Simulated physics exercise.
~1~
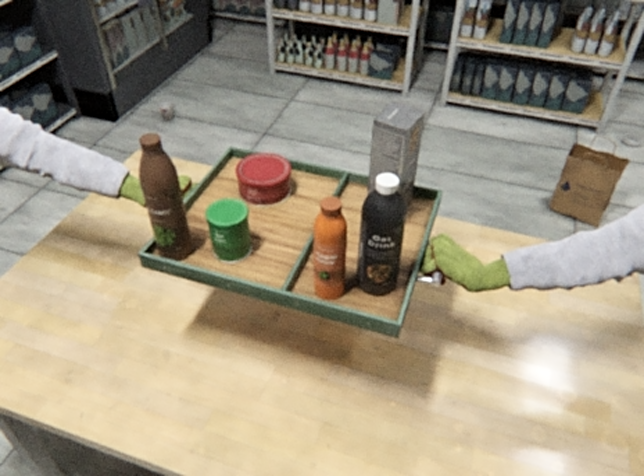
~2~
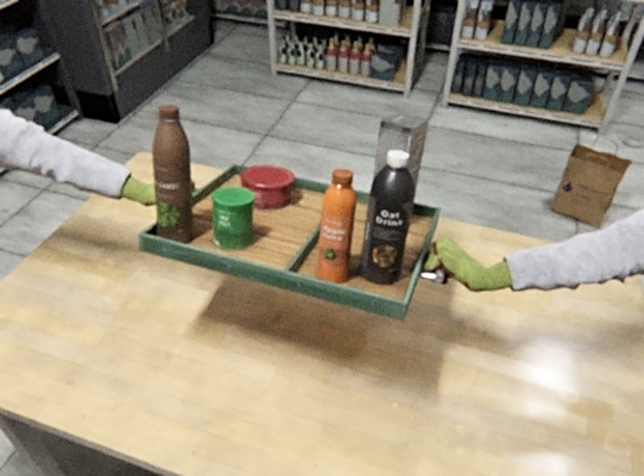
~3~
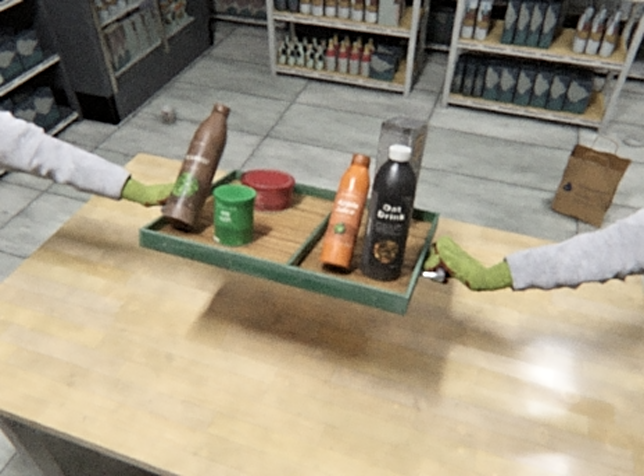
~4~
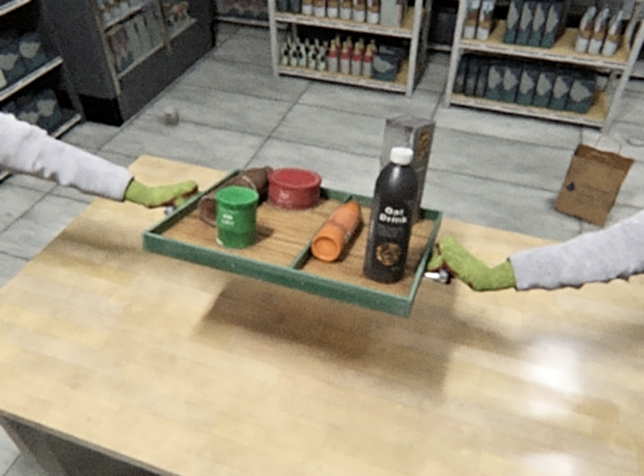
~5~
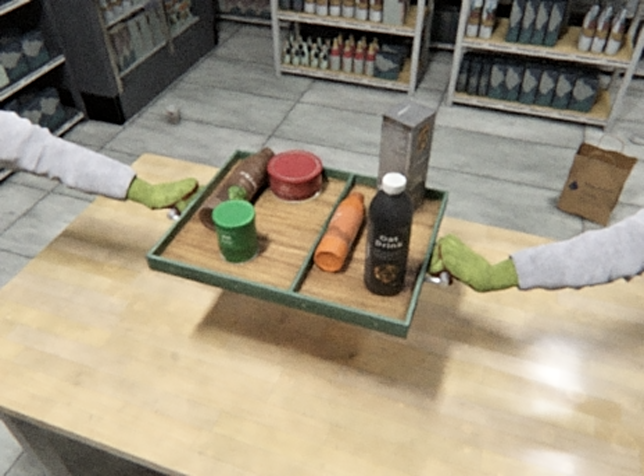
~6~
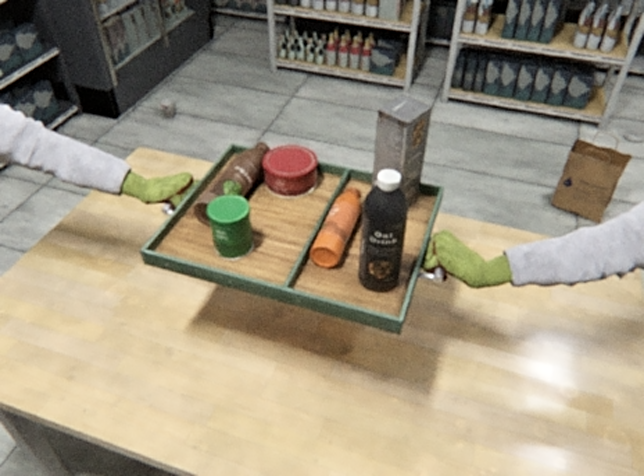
Two bottles, one brown and one orange, toppled over on a green-rimmed tray as two gloved hands tipped its far edge down and then levelled it. The red tub slid a little, and the black bottle, green tin and grey carton ended upright.
